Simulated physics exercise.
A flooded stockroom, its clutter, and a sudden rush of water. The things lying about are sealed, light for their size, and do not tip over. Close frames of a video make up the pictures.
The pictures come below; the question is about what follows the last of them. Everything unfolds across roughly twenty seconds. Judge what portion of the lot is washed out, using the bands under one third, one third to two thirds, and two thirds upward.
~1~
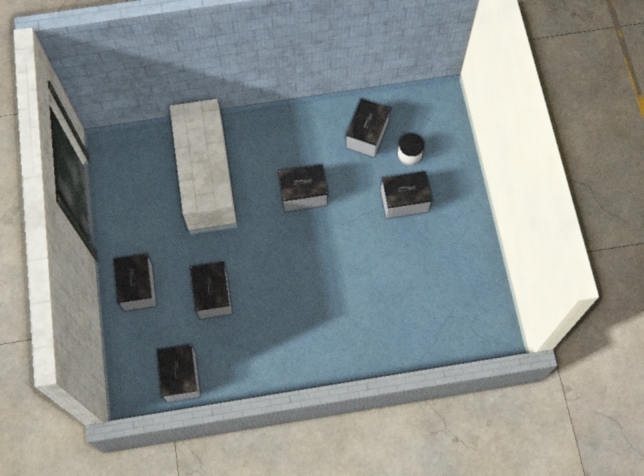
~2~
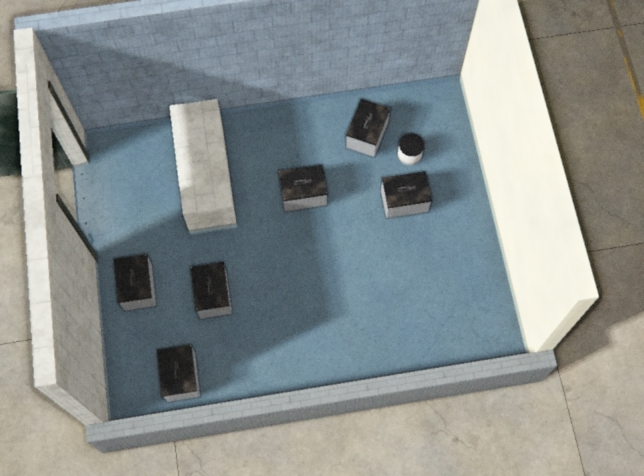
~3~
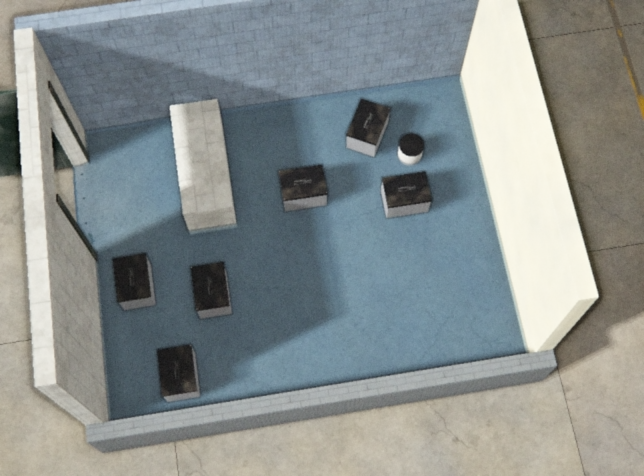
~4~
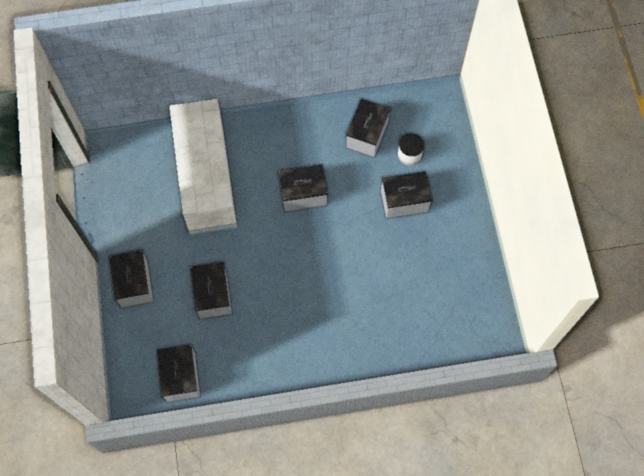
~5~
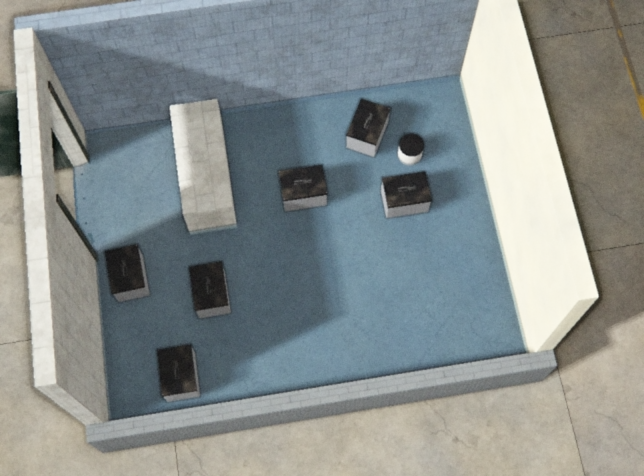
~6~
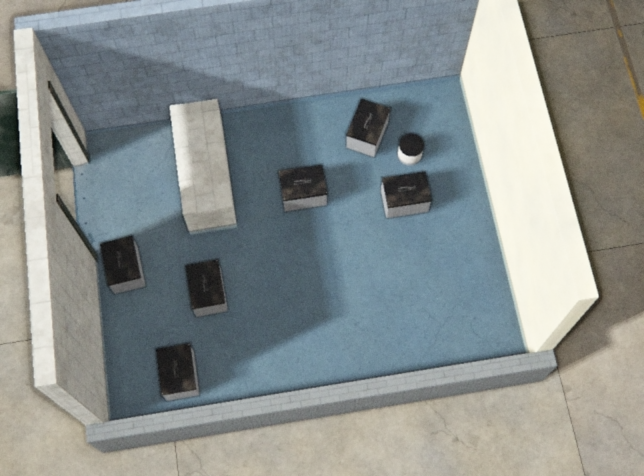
Portion: One third to two thirds.
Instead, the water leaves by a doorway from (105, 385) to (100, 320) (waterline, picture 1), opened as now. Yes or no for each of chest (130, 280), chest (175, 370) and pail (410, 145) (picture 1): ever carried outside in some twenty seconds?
Note - 1: Escaped; 2: Escaped; 3: Retained.
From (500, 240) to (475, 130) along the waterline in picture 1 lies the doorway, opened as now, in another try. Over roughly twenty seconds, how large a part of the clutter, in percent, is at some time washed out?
My figure is 60 in a hundred.
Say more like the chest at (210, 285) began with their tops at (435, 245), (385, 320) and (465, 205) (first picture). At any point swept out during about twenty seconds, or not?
First doesn't escape, second doesn't escape, third doesn't escape.
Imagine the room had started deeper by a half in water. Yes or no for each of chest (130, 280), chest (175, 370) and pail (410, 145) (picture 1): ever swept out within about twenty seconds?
In sequence they are removed, removed and not removed.
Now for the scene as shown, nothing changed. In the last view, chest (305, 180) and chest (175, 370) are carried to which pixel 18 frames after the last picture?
(221, 242) and (117, 310), give or take.
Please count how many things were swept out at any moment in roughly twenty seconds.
Counting them up gives 4.
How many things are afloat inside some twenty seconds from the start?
In total, 3.
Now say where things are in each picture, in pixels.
In the first frame, a chest at (132, 278), afloat; a chest at (210, 286) floats; 0 of 7 have shifted.
In the second frame, a chest at (132, 278) floats; a chest at (210, 286), afloat; 0 of 7 have shifted.
In the third frame, a chest at (132, 277), afloat; a chest at (210, 286) floats; 0 of 7 have shifted.
In the fourth frame, a chest at (129, 274) floats, close to its start; a chest at (210, 286) floats; 1 of 7 have shifted.
In the fifth frame, a chest at (125, 268) floats, close to its start; a chest at (209, 285) floats; 1 of 7 have shifted.
In the sixth frame, a chest at (120, 260) floats, close to its start; a chest at (205, 284), afloat, close to its start; 2 of 7 have shifted.
A moment on, 1 of 7 are out; 6 afloat.
Next, 2 of 7 are out; 5 afloat.
Later, 4 of 7 are out; 3 afloat.
In the end, 4 of 7 are out; 3 afloat.
